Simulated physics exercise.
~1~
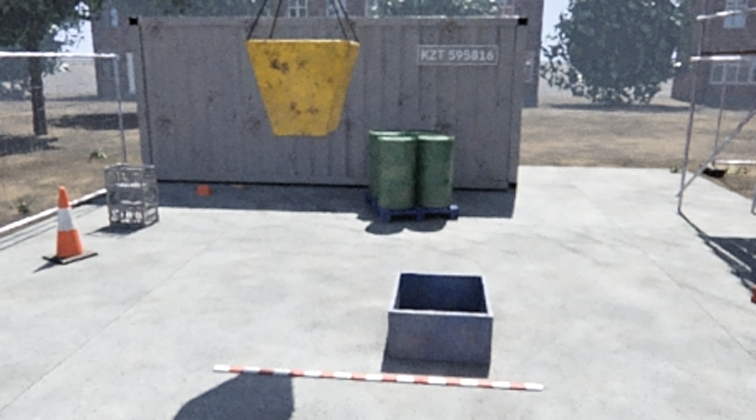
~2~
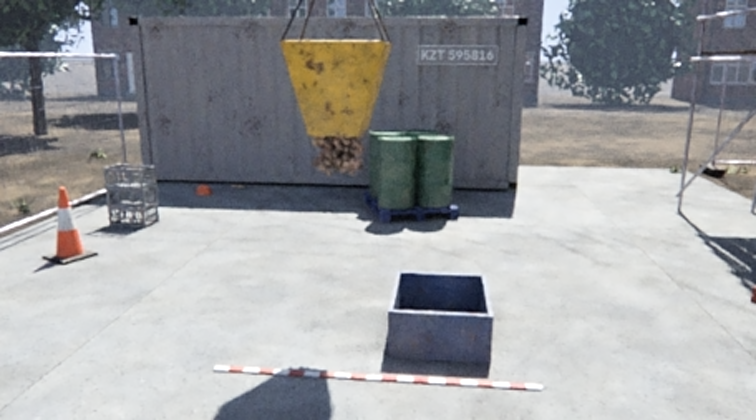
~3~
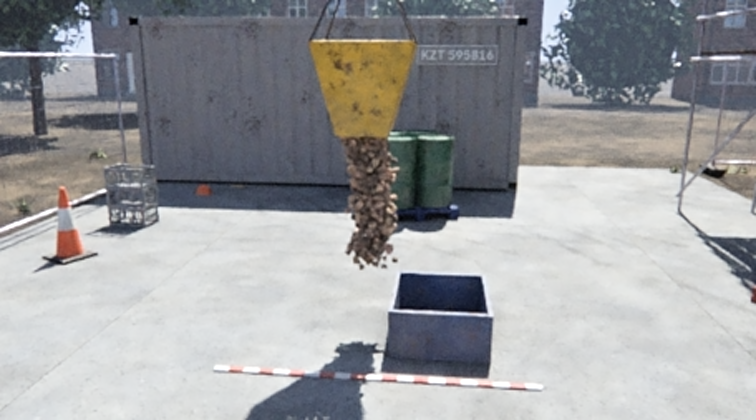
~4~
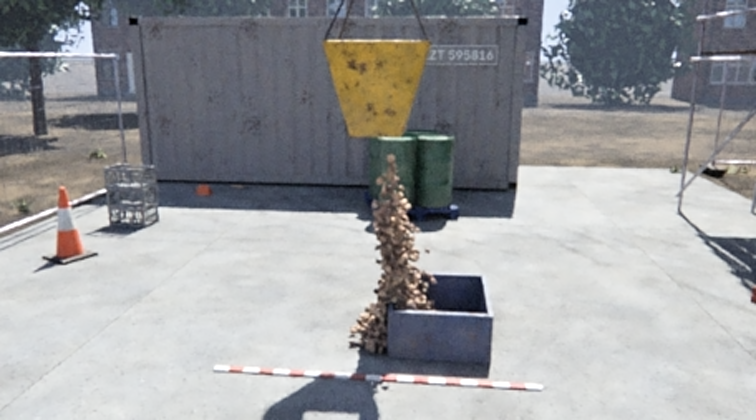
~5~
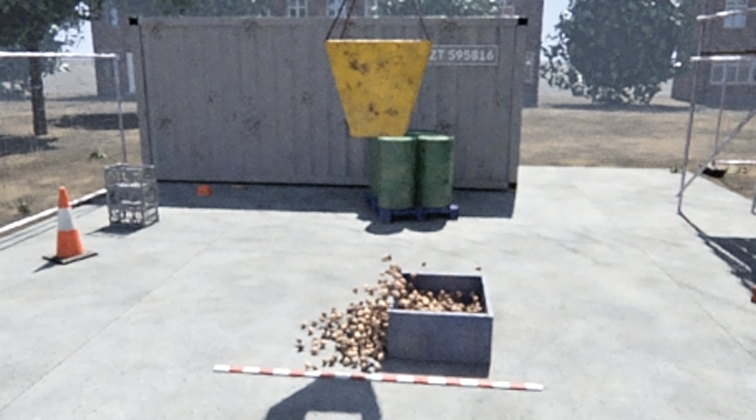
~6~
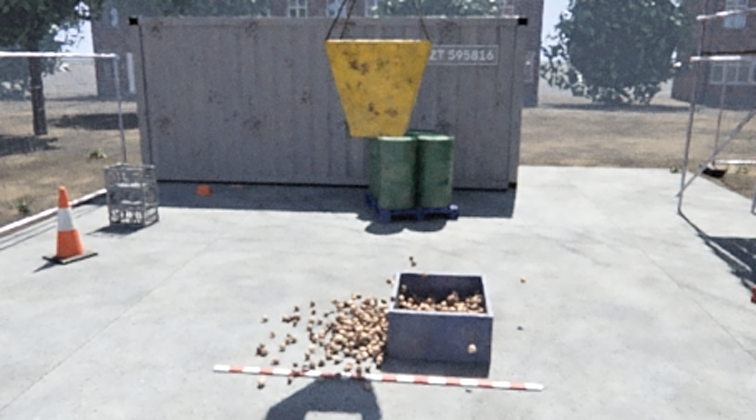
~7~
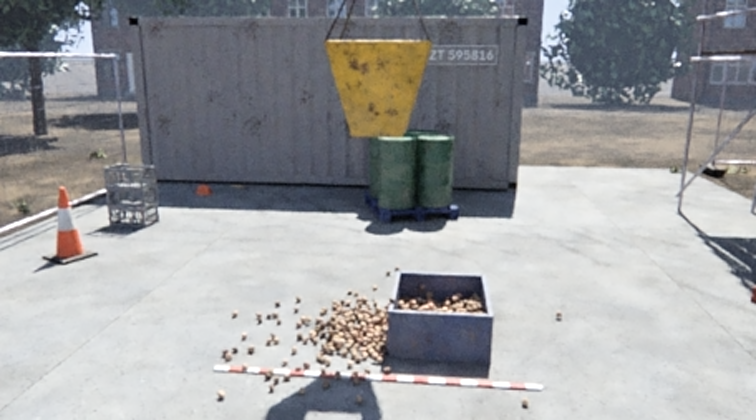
A yellow skip hanging from cables moved right across a concrete yard, spilling brownish stones from its bottom, then stopped as they poured down around an open bin. Most ended up inside, while many lay scattered to its left and a stray rolled right.
